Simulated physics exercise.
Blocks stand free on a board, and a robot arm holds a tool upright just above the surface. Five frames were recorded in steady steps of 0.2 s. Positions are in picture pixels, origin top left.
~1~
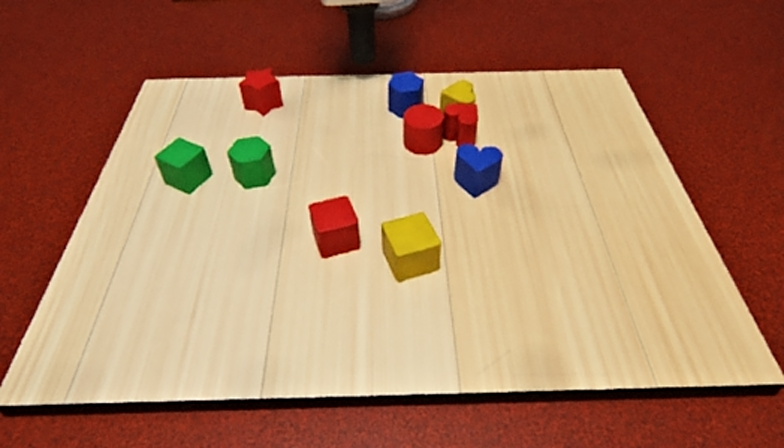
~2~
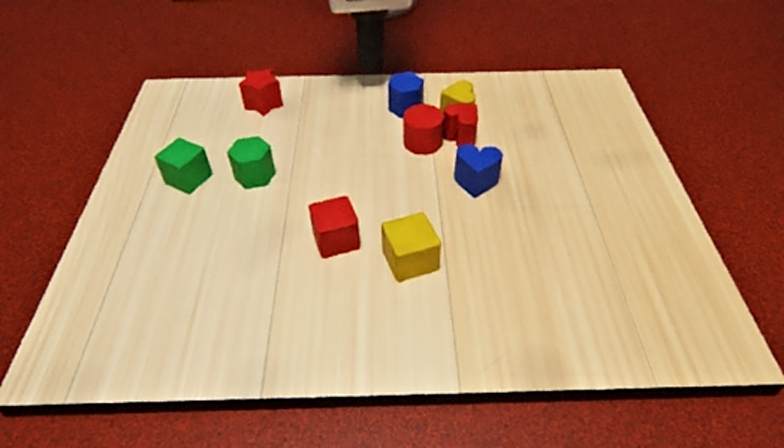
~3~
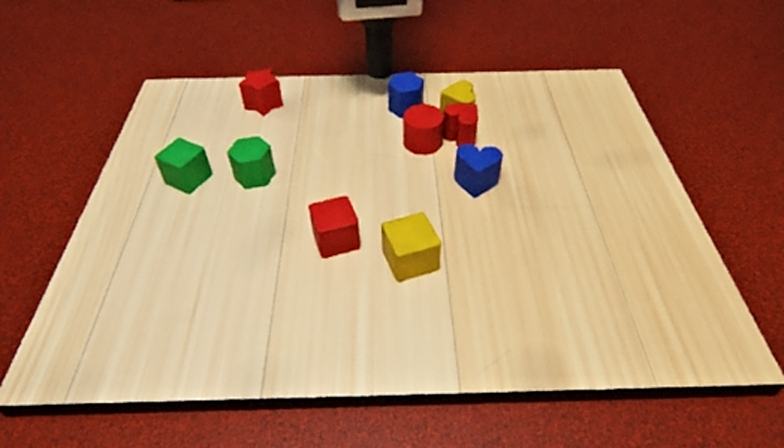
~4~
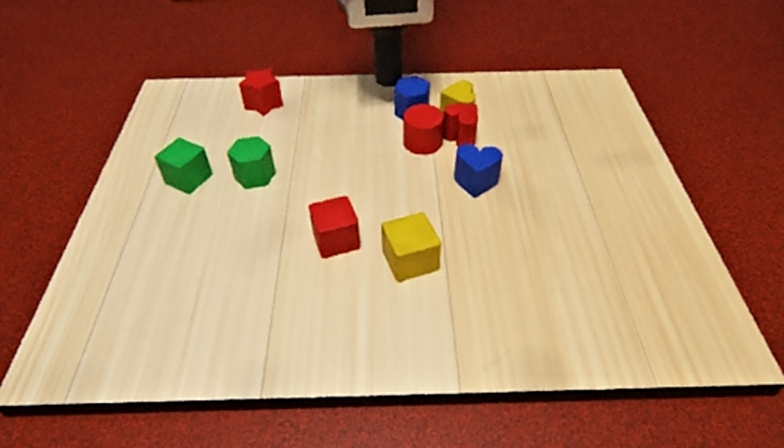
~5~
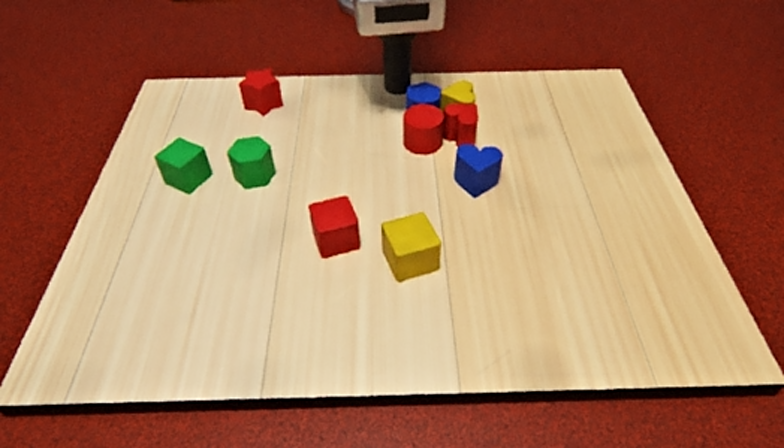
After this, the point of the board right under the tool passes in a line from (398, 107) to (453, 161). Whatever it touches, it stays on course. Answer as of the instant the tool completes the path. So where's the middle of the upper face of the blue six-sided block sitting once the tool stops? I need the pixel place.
I'd say the blue six-sided block ends with its top centre at (469, 110).
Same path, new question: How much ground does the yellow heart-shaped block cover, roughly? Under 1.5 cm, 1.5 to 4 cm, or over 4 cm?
It will move between 1.5 and 4 cm.
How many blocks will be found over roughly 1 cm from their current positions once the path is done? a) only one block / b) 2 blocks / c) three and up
c - three and up.
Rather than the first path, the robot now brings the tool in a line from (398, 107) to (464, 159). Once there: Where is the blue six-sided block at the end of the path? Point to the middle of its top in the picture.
Located at (481, 112).
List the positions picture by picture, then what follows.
Tip of the tool (363, 58), middles of tops, blue six-sided block (406, 81), red circle (424, 116), yellow heart-shaped block (461, 91), red heart-shaped block (464, 111), blue heart-shaped block (479, 155), in the first frame.
Tool (371, 65), nothing pushed, in the second frame.
Tool (380, 72), nothing pushed, in the third frame.
Tool (389, 80), blue six-sided block (412, 85), in the fourth frame.
Tool (398, 88), blue six-sided block (424, 92), red circle (424, 116), yellow heart-shaped block (461, 91), red heart-shaped block (464, 111), blue heart-shaped block (479, 155), in the fifth frame.
The first path, step by step. One third of the way, tool (415, 104); blue six-sided block (447, 102), turned 40° anticlockwise; red circle (430, 124); yellow heart-shaped block (477, 91), turned 25° anticlockwise; red heart-shaped block (479, 116), turned 15° clockwise.
Two thirds of the way, tool (435, 123); blue six-sided block (466, 109), turned 100° anticlockwise; red circle (438, 138); yellow heart-shaped block (478, 90), turned 25° anticlockwise; red heart-shaped block (498, 118), turned 55° clockwise.
At the end, tool (455, 141); blue six-sided block (469, 110), turned 110° anticlockwise; red circle (444, 156); yellow heart-shaped block (478, 90), turned 25° anticlockwise; red heart-shaped block (499, 118), turned 60° clockwise; blue heart-shaped block (488, 164), turned 50° anticlockwise.
